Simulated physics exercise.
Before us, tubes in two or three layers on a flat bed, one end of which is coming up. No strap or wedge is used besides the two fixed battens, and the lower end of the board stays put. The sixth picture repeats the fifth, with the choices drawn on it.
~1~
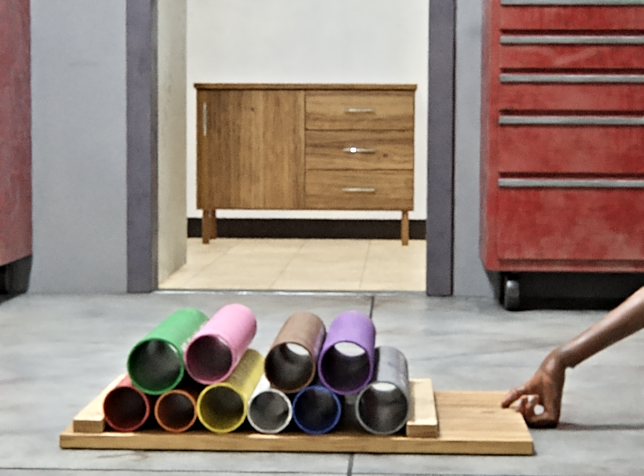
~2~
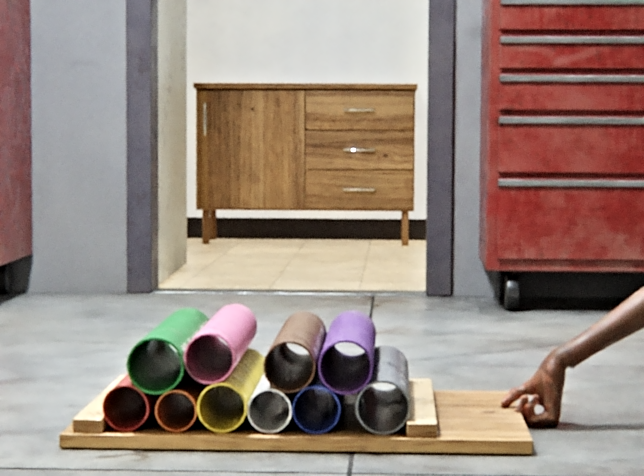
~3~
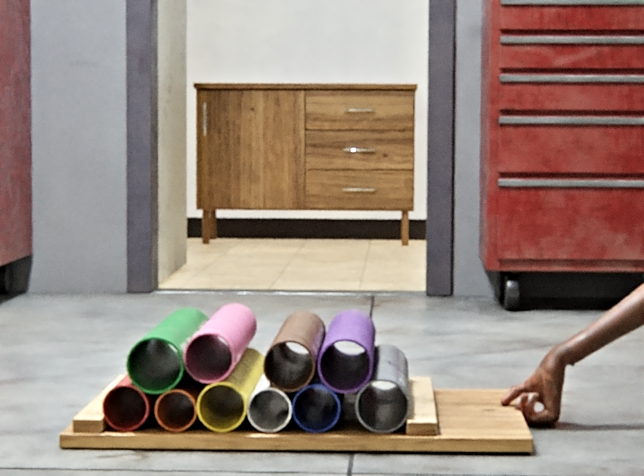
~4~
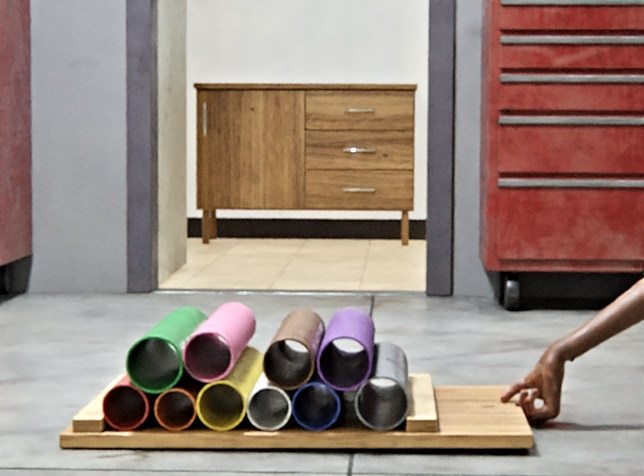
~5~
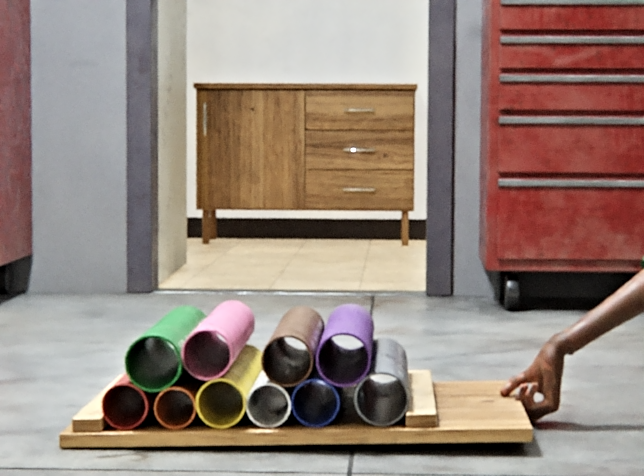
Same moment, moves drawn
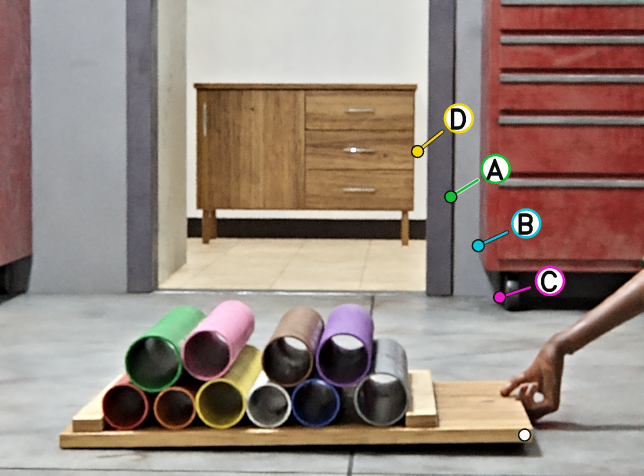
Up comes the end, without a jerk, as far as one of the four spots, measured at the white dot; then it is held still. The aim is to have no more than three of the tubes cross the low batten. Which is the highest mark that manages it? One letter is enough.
No higher than C.
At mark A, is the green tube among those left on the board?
No.
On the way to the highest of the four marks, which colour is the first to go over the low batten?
It is the green one.
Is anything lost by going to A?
At A: Yes.
On the marked copy, A at (451, 197); B at (478, 246); C at (500, 297); D at (418, 151); the white dot at (524, 435).
Taking C. A third of the way, board at 14°.
Two thirds of the way, board at 19°.
When it is over, board at 19°, two over the low batten (green, pink).
As for the rest, A ten over the low batten; B four over the low batten (green, brown, pink, purple); D ten over the low batten.
